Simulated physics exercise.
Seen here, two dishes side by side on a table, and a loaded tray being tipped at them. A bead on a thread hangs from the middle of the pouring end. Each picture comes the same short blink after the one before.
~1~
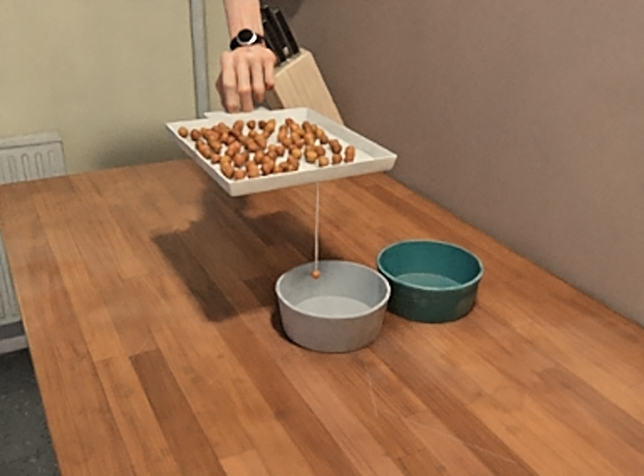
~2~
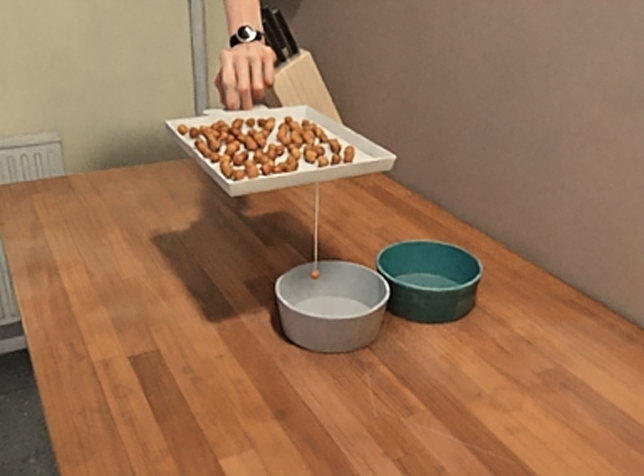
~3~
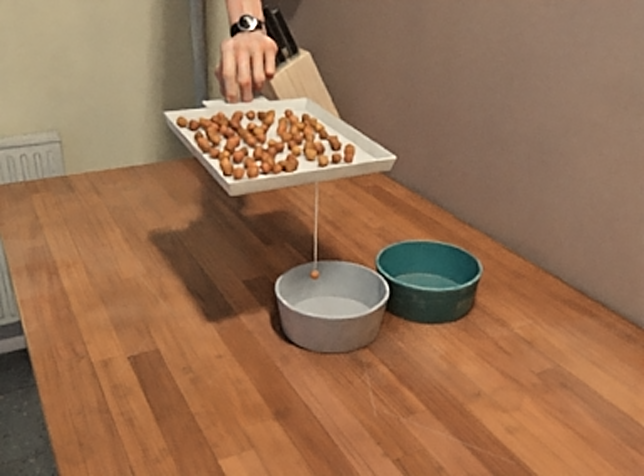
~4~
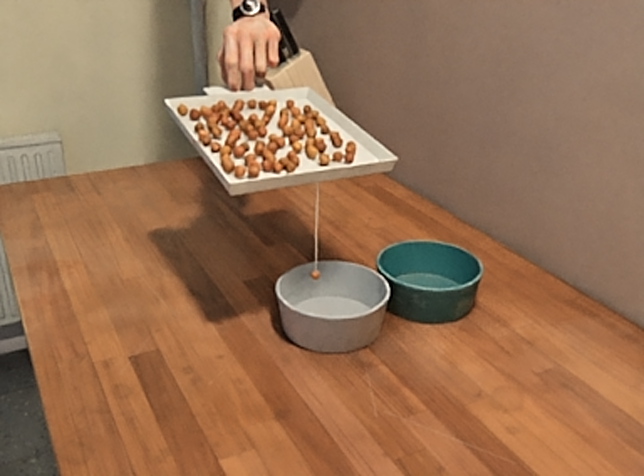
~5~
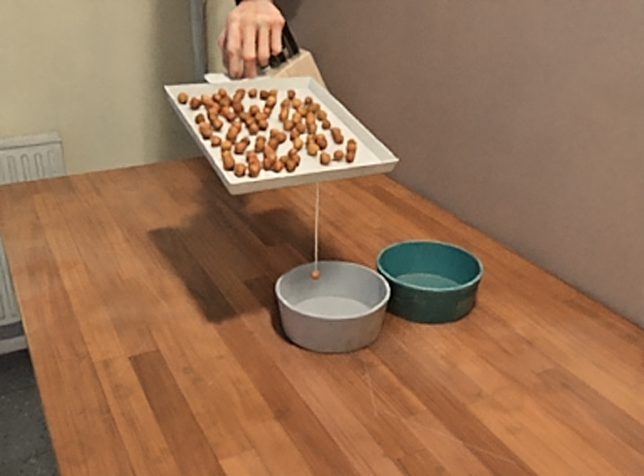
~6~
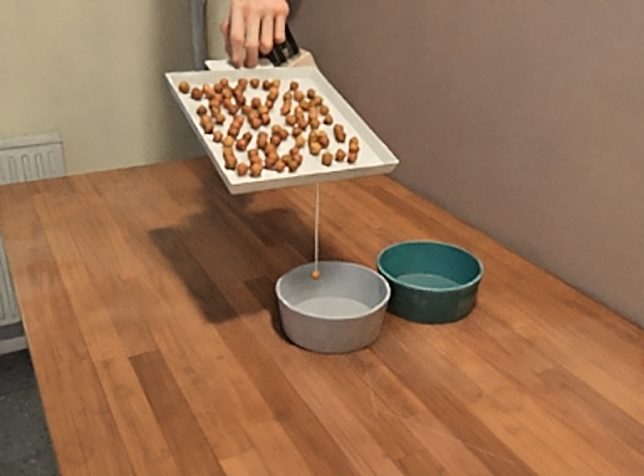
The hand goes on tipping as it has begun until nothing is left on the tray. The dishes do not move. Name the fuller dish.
Fuller: The left dish.
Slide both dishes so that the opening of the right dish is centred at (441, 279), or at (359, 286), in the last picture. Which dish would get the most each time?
In turn: The left one; the dish on the right.
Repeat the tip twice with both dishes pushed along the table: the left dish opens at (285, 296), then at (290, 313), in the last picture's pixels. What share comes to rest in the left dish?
About 20 and 50 per cent.
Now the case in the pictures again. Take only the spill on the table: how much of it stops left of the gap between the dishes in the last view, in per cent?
About 50 per cent.
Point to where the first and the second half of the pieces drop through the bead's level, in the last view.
At about (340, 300), then at (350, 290).
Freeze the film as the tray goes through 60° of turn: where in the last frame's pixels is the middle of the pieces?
Around (311, 143).
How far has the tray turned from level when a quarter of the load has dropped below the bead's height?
Roughly 110°.
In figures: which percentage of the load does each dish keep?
The left dish has 40 per cent, the right dish has 10.
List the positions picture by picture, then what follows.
In the first picture, corners of the pouring end at (232, 181) and (392, 155), level; middle of the load at (262, 145), hazelnuts; left dish at (360, 329); right dish at (460, 301); bead on its thread at (316, 275).
In the second picture, corners of the pouring end at (231, 181) and (392, 156), level; middle of the load at (262, 144).
In the third picture, corners of the pouring end at (231, 181) and (392, 156), tipped barely, level across its low end; middle of the load at (262, 139).
In the fourth picture, corners of the pouring end at (232, 181) and (393, 158), tipped a little, level across its low end; middle of the load at (263, 132).
In the fifth picture, corners of the pouring end at (233, 181) and (394, 159), tipped a little, level across its low end; middle of the load at (264, 126).
In the sixth picture, corners of the pouring end at (234, 181) and (394, 160), tipped clearly, level across its low end; middle of the load at (266, 120); left dish at (360, 330); right dish at (460, 302).
Soon, tray tipped steeply; all on the tray.
A while on, tray tipped right over; nearly all on the tray; a stray few in the right dish.
Towards the end, tray tipped past a quarter turn; about a third in the left dish; a small part in the right dish; about half outside both.
Finally, tray tipped past a quarter turn; about a third in the left dish; a small part in the right dish; about half outside both.
